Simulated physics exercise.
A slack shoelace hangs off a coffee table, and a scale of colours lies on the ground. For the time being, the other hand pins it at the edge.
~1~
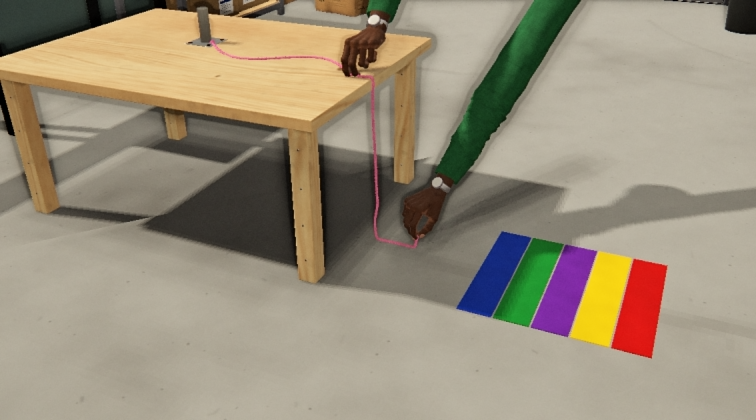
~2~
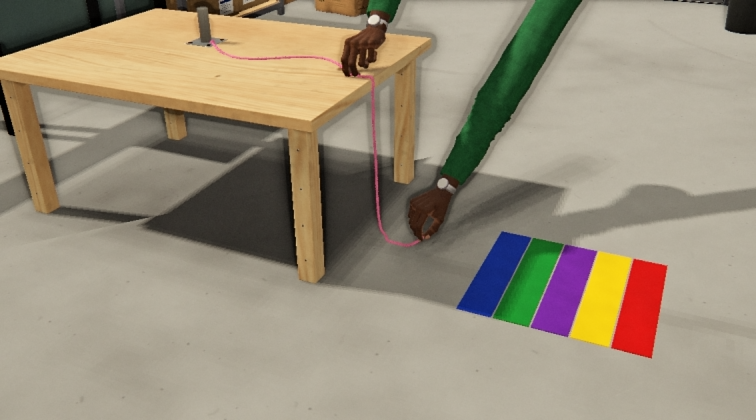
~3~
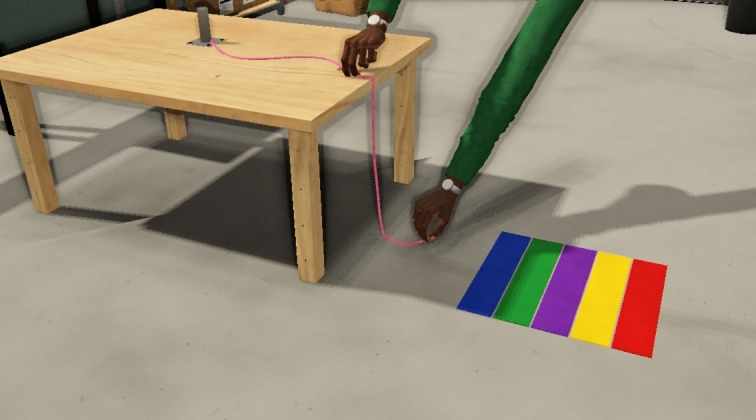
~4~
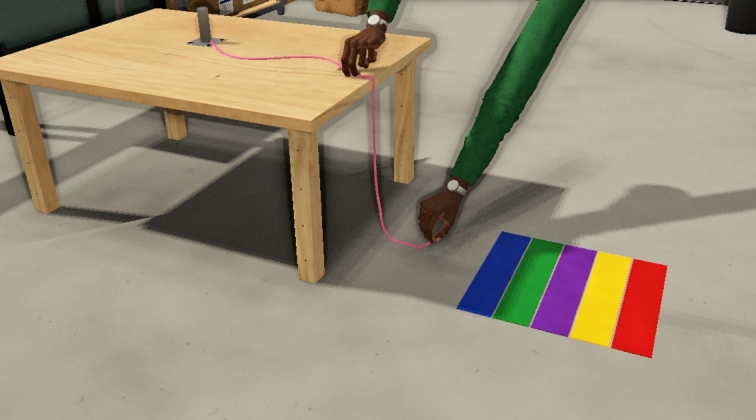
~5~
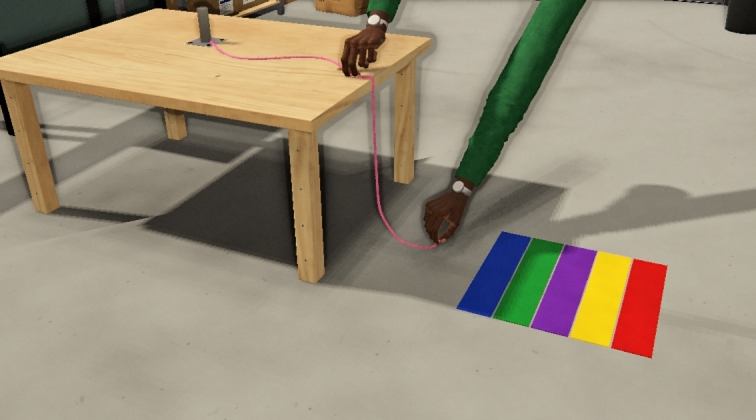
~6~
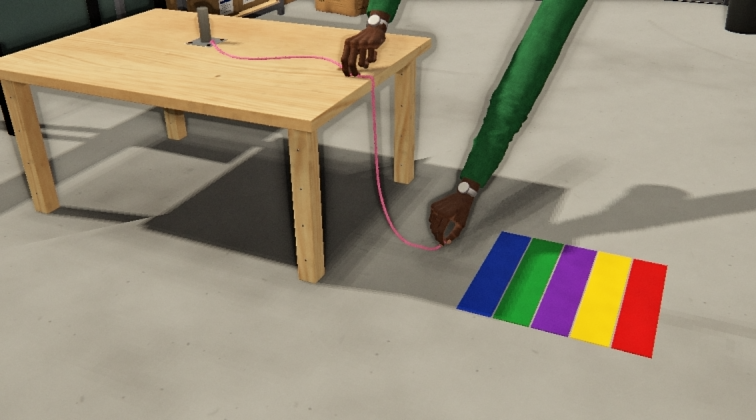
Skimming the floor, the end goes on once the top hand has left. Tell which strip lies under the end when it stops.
The purple strip.
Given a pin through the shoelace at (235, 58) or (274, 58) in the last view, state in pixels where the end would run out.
About (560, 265) and (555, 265).
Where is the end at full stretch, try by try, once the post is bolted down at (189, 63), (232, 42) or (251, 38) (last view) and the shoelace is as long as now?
Try by try, around (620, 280), (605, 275) and (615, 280).
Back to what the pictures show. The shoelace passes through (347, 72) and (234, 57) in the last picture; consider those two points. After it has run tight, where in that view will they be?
One ends up around (376, 77), the other around (259, 52).
Soon after, end near (515, 257); over blue.
After that, end near (551, 265); over green.
At the stop, end near (574, 270); over purple. It gets as far as the purple strip.
